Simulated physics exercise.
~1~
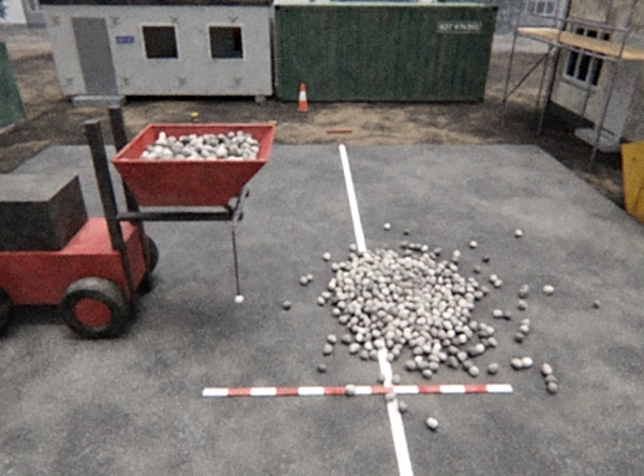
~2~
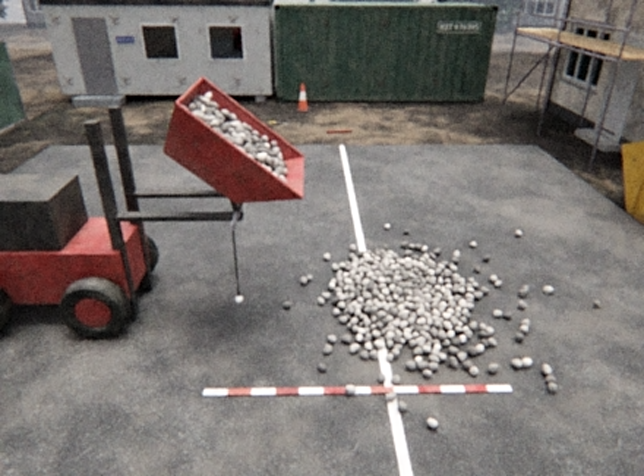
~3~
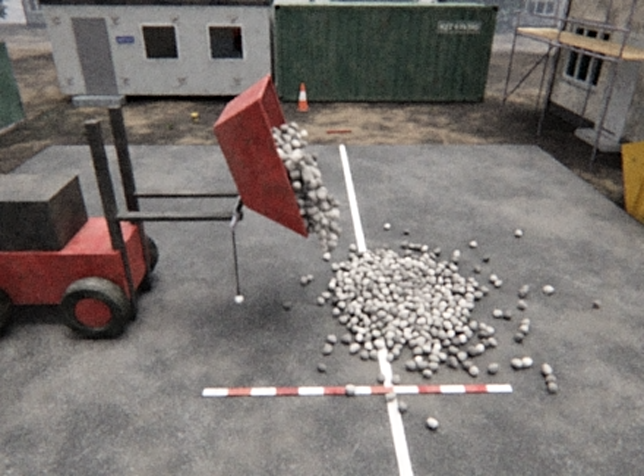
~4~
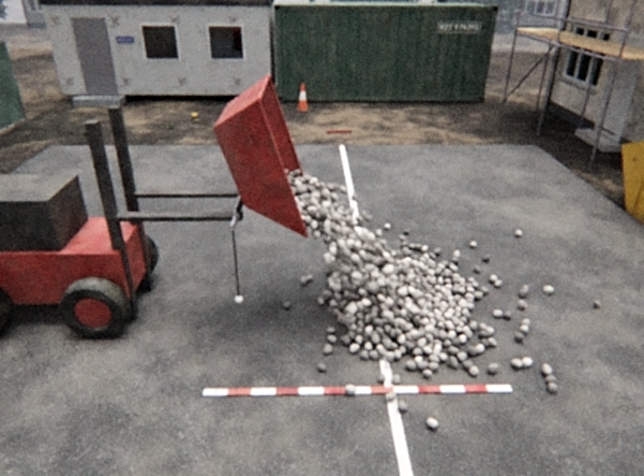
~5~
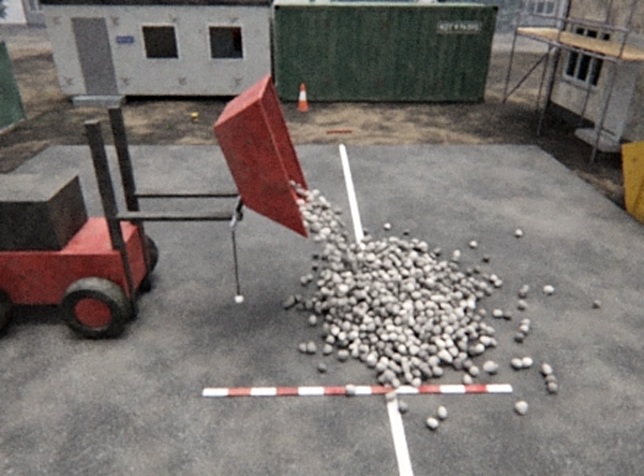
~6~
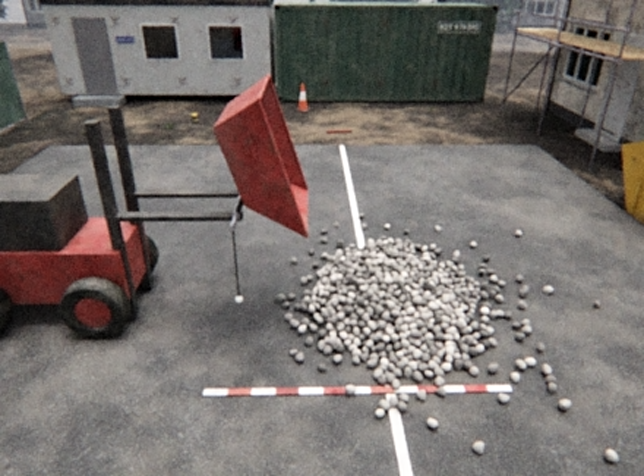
A red fork truck stands at the left of a grey paved yard, seen from above and to the side, holding a red skip full of pale rounded stones. To its right, a heap of similar stones lies across a painted white line, behind a red and white striped staff, with a cabin and a green container beyond. The skip tips steeply to the right, and the stones slide out in a thick stream onto the heap. The flow thins, and a few stones roll toward the front right. Finally the skip hangs empty, still tilted, above a broader heap, mostly past the line.
